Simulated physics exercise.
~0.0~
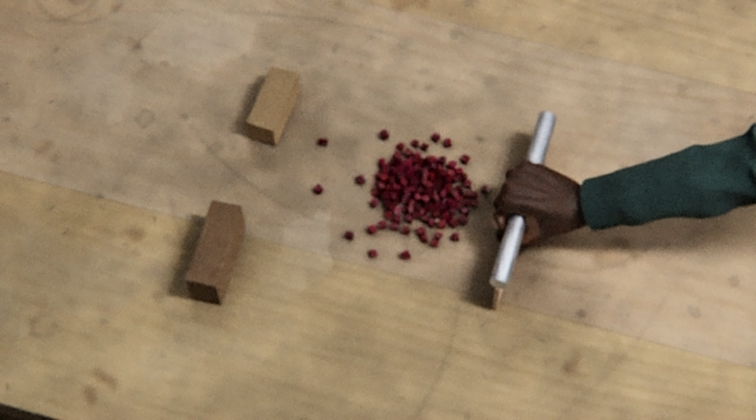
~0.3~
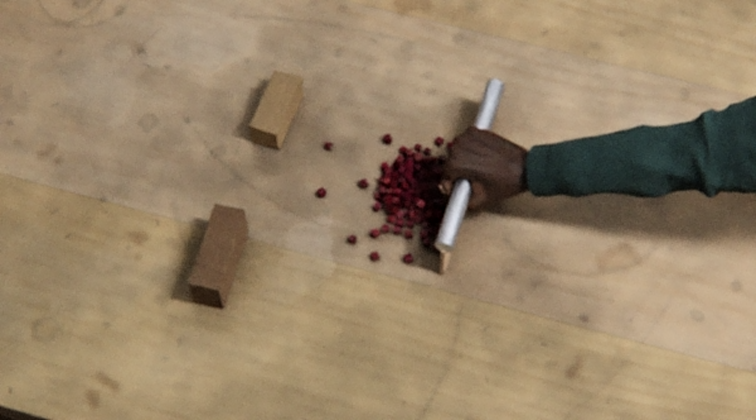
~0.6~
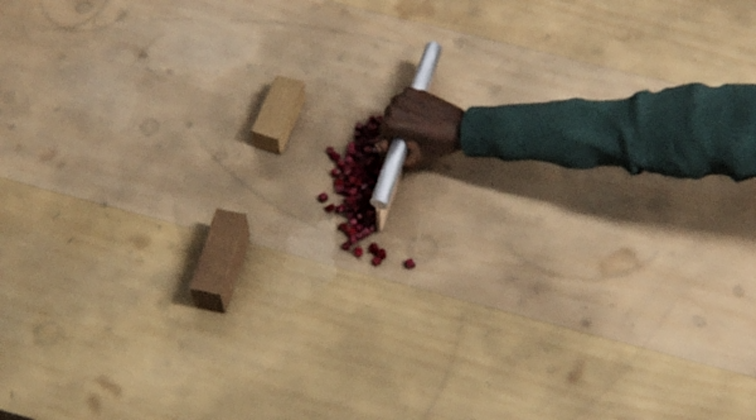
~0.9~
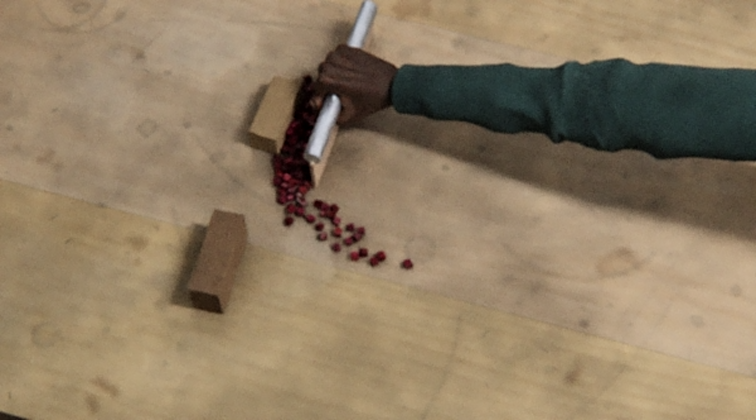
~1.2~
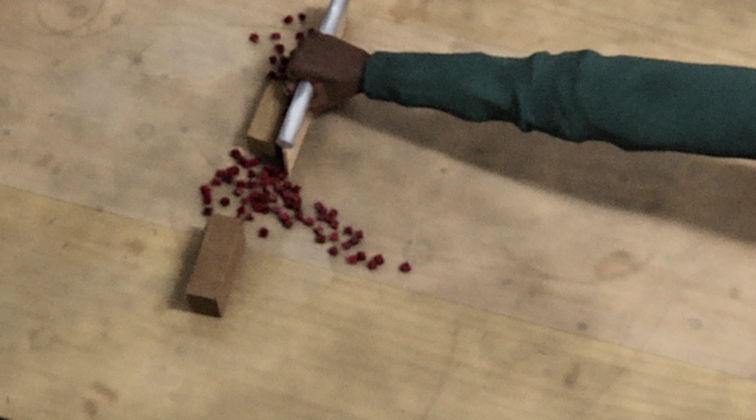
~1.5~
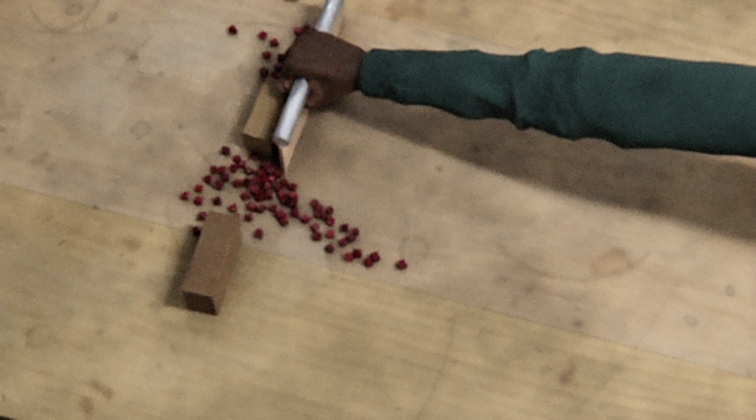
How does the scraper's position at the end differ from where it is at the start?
At the start the scraper is to the right of the pile of red cubes, well away from the blocks. By the end it is farther left and higher up, right beside the lighter upper block.
